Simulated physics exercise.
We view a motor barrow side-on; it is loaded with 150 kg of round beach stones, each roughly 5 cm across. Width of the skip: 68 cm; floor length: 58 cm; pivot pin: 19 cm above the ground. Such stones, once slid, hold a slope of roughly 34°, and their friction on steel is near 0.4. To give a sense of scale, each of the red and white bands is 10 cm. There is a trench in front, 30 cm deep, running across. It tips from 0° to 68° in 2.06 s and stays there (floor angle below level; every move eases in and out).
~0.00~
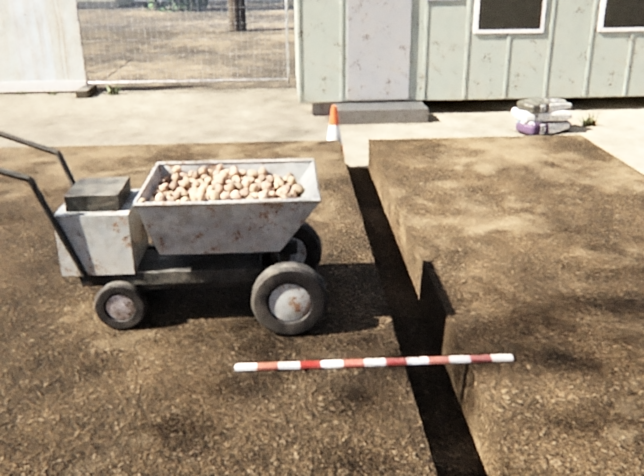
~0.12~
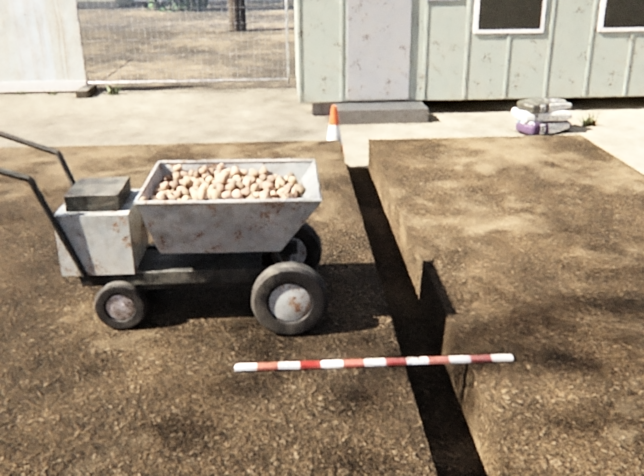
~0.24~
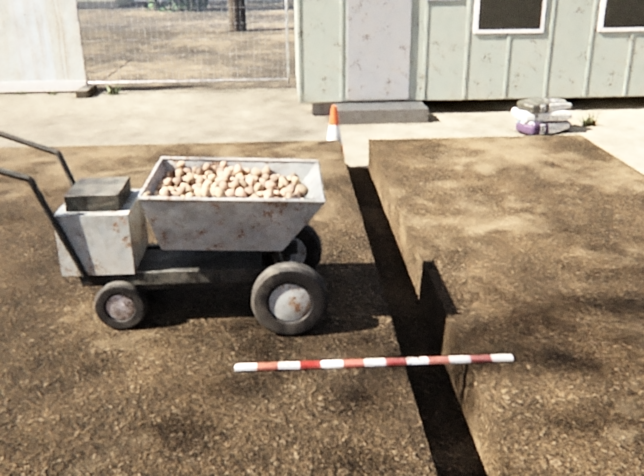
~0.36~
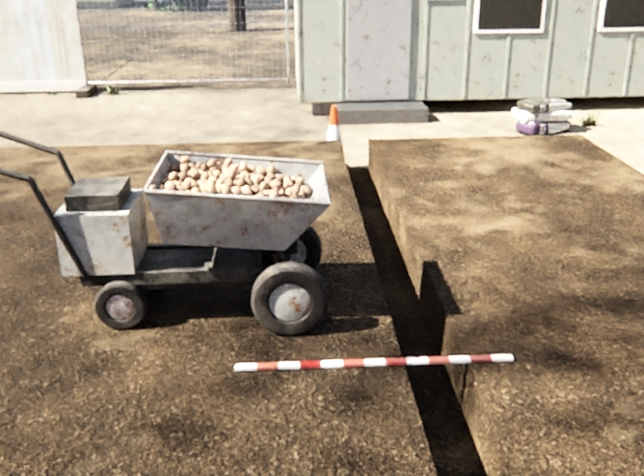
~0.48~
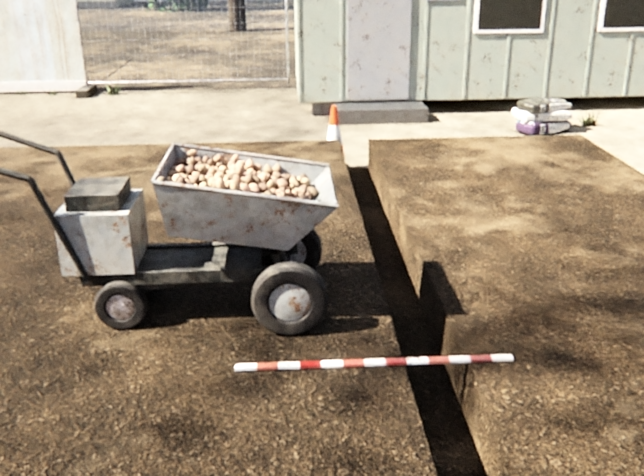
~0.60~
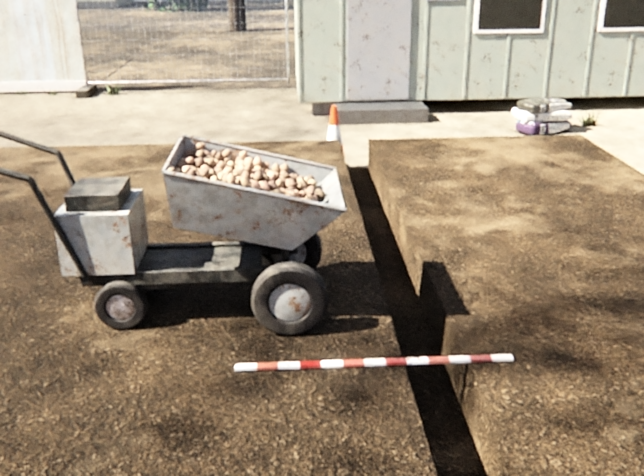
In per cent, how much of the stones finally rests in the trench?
Roughly 84 per cent of them.
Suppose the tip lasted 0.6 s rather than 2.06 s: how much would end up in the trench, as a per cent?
Then some 50 per cent would.
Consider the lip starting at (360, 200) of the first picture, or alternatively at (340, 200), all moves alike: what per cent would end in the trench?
Roughly 40 per cent, then 60 per cent.
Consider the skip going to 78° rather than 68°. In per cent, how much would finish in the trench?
Share in trench: Approx. 85%.
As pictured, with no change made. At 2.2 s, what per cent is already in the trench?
Around 45 per cent of it, at that instant.
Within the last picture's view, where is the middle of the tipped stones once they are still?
Roughly (419, 329), I'd say.
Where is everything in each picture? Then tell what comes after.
The first picture shows lip at (320, 200), floor tilted 0°, highest stones at (213, 176).
In the second picture, the skip is at 1°, its lip at (321, 200); the top of the load is at (214, 175); the stones move at 0.1 m/s on average.
The third picture shows lip at (325, 202), floor tilted 3°, highest stones at (200, 175); the stones move at 0.2 m/s on average.
In the fourth picture, the skip is at 6°, its lip at (330, 203); the top of the load is at (200, 171); the stones move at 0.3 m/s on average.
In the fifth picture, the skip is at 9°, its lip at (338, 206); the top of the load is at (187, 167); the stones move at 0.3 m/s on average.
In the sixth picture, the skip is at 14°, its lip at (346, 210); the top of the load is at (193, 158); the stones move at 0.4 m/s on average.
After 1.5 s the floor is at 57°; 97 % in the skip, 3 % in the trench; the foremost stones are at (421, 275).
After 2.2 s the floor is at 68°; 40 % in the skip, 47 % in the trench, 14 % past the trench; the foremost stones are at (537, 308).
After 2.5 s the floor is at 68°; 20 % in the skip, 64 % in the trench, 16 % past the trench; the foremost stones are at (579, 309).
After 4.5 s the floor is at 68°; 0 % in the skip, 84 % in the trench, 16 % past the trench; the foremost stones are at (582, 297).
